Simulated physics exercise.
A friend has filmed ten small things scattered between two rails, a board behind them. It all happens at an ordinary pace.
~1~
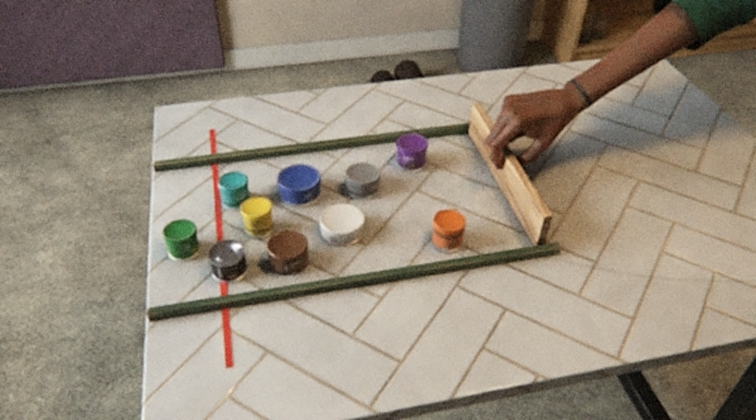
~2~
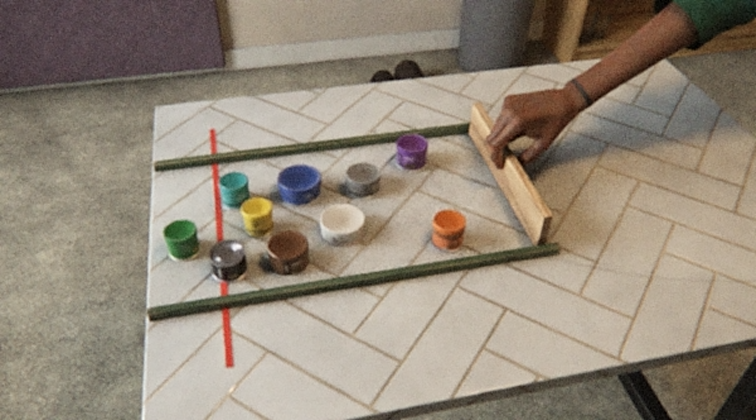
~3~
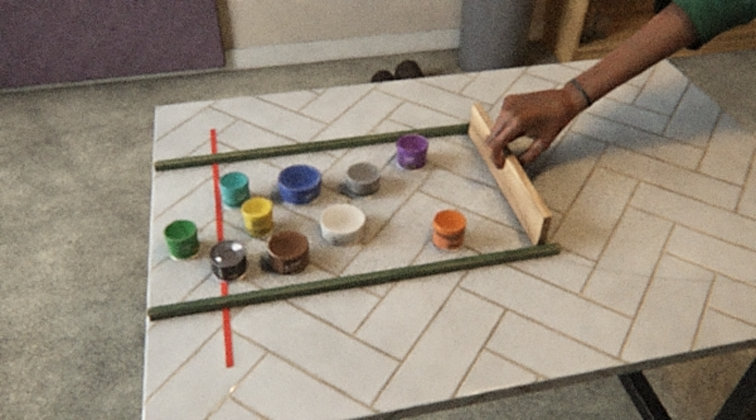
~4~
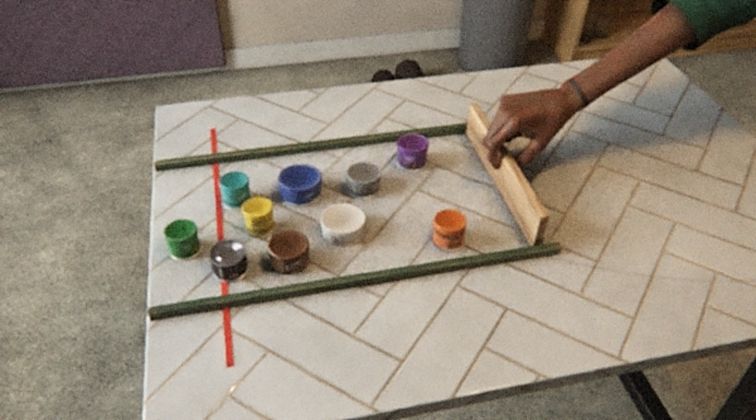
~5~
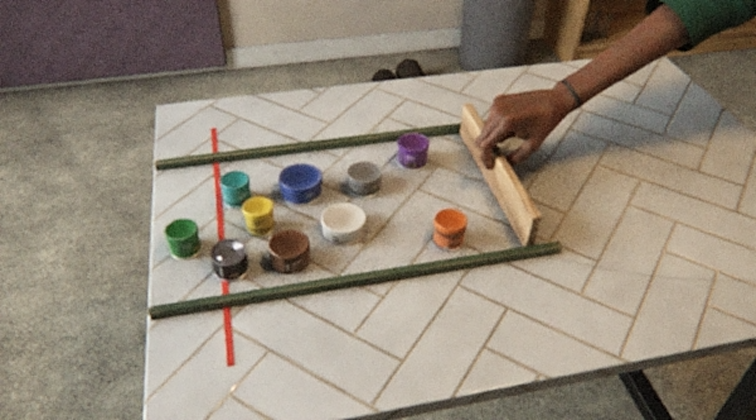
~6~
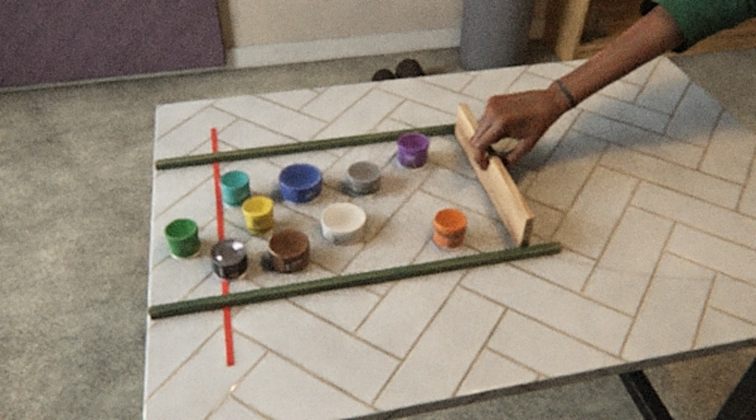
A hand slides a wooden board slightly left between two rails toward scattered small pots.
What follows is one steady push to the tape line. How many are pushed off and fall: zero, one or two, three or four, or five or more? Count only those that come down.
As it turns out, the number that fall off is one or two.
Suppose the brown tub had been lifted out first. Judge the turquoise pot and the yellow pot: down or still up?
The turquoise pot comes down; the yellow pot holds on.
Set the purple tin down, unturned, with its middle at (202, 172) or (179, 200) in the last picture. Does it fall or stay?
In turn it remains up; drops off.
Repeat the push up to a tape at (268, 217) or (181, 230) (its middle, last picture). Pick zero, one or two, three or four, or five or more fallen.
Taking them in turn, none at all; 5 or more.
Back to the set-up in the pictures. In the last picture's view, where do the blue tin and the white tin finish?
About (164, 194), and the other about (198, 245).
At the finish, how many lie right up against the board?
It touches 4.
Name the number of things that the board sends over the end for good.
Fallen: 2.
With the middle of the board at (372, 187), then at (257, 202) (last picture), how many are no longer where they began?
3 and 9.
A little later, none off yet; green tin at rest near (183, 239); black tin at rest near (230, 260); turquoise pot at rest near (236, 190).
Next, none off yet; green tin at rest near (183, 239); black tin at rest near (230, 260); turquoise pot shifted about its own width near (217, 192).
When it is over, the number that fall off is one or two; down, turquoise pot and black tin.
